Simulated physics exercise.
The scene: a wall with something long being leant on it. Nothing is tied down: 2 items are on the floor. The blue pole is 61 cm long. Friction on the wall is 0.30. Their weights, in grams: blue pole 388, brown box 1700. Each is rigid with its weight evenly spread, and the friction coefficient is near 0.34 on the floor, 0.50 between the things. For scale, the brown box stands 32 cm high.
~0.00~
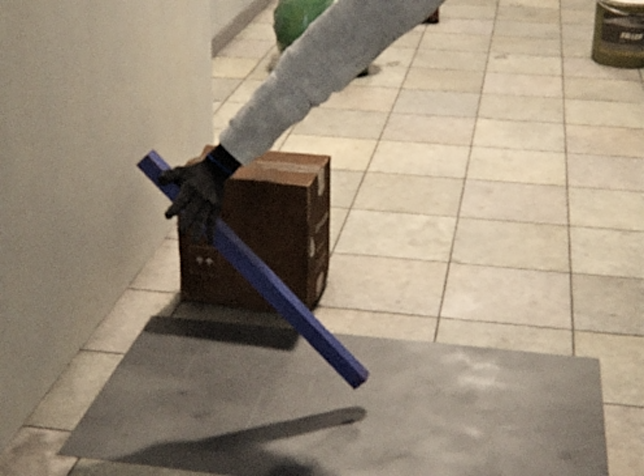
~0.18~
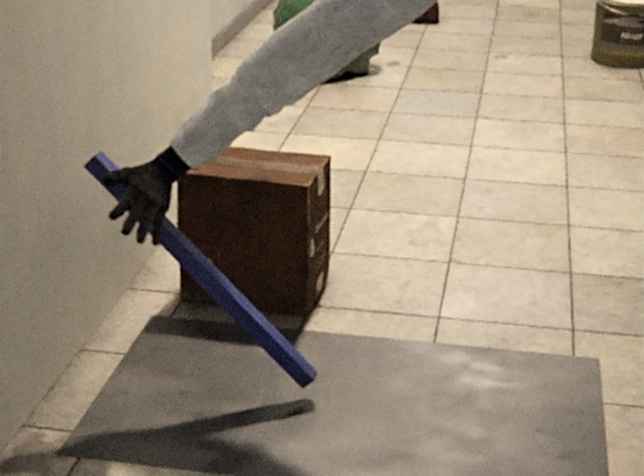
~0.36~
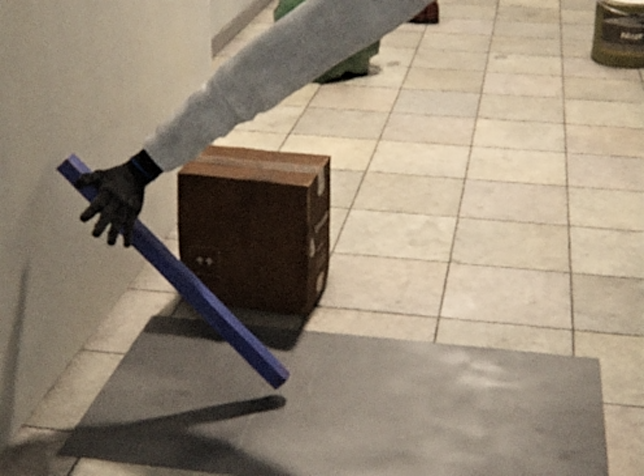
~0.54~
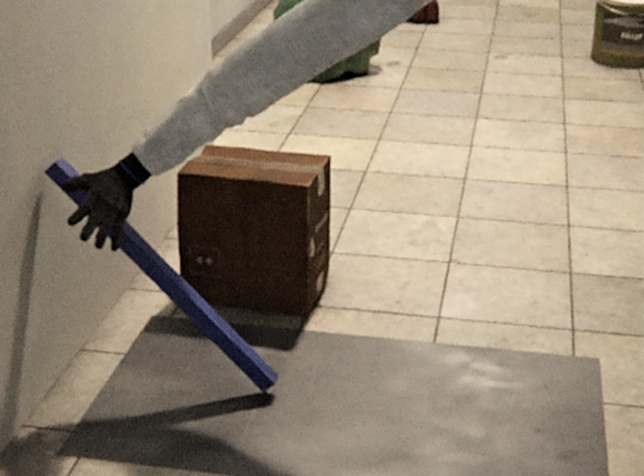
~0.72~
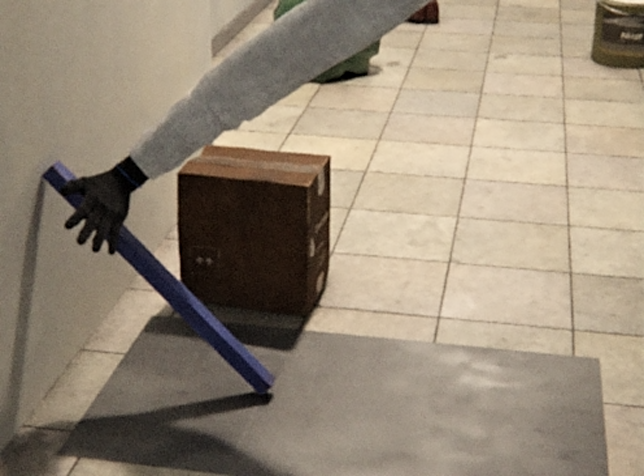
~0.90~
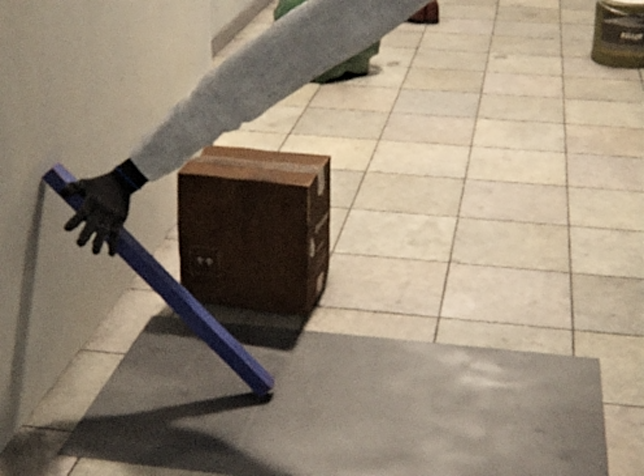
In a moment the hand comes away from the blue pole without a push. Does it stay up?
In the end the pole slips out.
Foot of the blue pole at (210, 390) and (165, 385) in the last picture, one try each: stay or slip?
First, it stays up; second, it remains leaning.
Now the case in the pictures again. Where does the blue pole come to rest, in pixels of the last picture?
At about (212, 381).
By 1.30 s, blue pole 10° lower than it was left near (178, 300).
By 1.40 s, blue pole 21° lower than it was left near (193, 323).
By 1.50 s, blue pole 41° lower than it was left near (210, 370).
By 1.60 s, blue pole 46° lower than it was left near (212, 381).
When it is over (2.2 s), lying over on the floor, blue pole; brown box within 10 cm of the start. End places, in pixels of the last picture, blue pole near (212, 381). The pole gives way.
